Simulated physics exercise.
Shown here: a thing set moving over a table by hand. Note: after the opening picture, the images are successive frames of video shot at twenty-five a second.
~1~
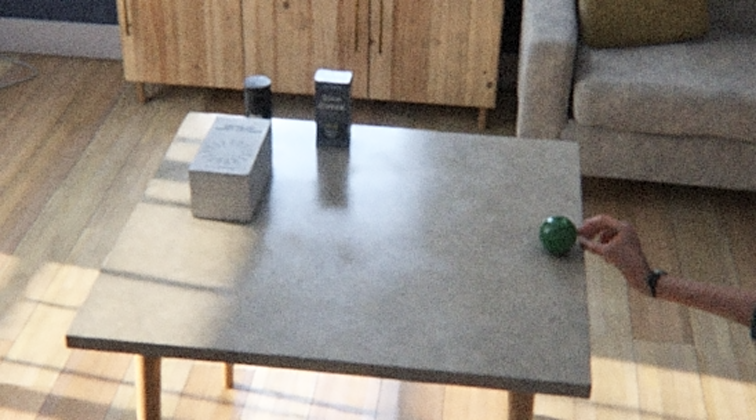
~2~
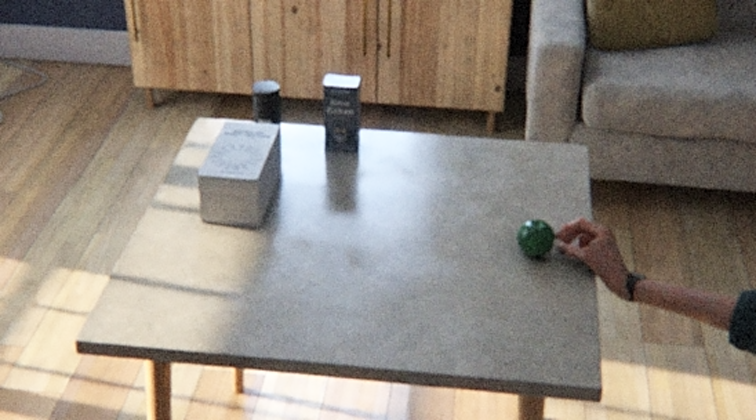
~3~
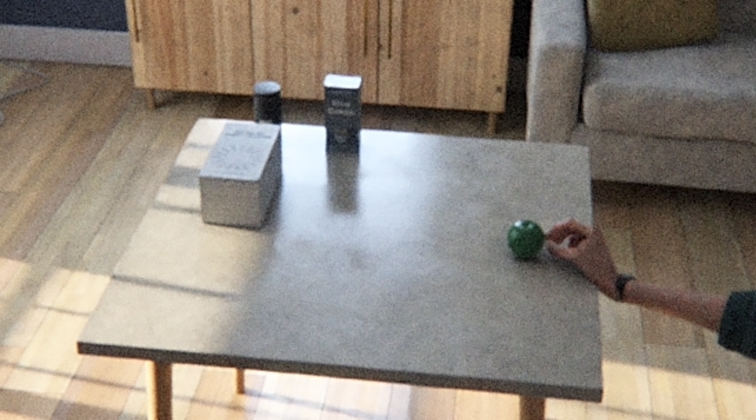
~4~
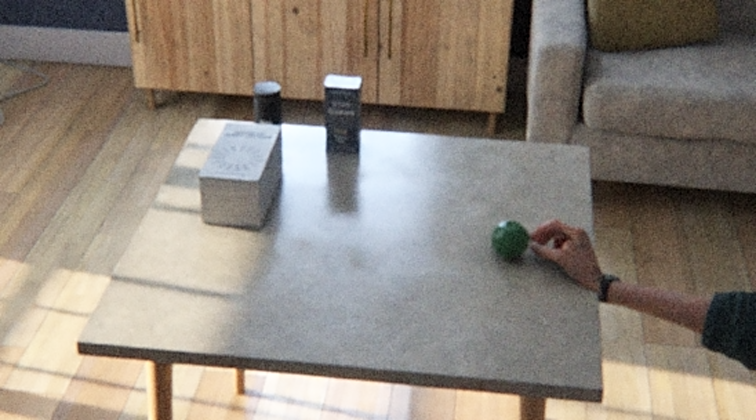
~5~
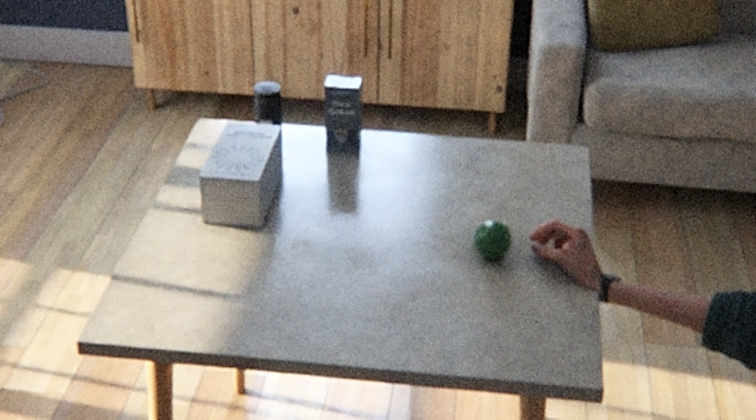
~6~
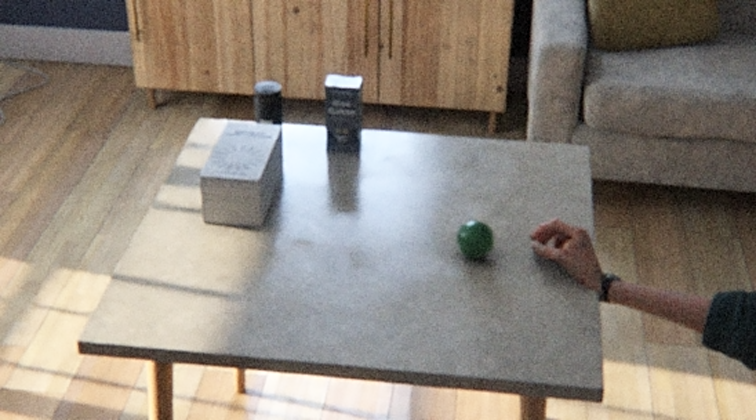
At the start, a hand reaches in from the right and touches a small, round green object near the right edge of a table holding boxes and a dark cylinder. The hand pushes it left, then stays back as the object separates from the fingers and rolls a little farther left.
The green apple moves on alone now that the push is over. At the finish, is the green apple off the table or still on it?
Off the table.
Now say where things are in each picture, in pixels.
The first picture shows under the hand; green apple (558, 234).
The second picture shows under the hand; green apple (536, 238).
The third picture shows under the hand; green apple (526, 239).
The fourth picture shows green apple (510, 239).
The fifth picture shows green apple (493, 240) shifted a little.
The sixth picture shows green apple (475, 240) shifted about its own width.
Then, 0.30 s on from there, green apple shifted well along near (347, 242).
Then, 0.80 s on from there, green apple shifted well along near (152, 245).
Then, 1.20 s on from there, green apple now off the table.
In the end, off the table, green apple.
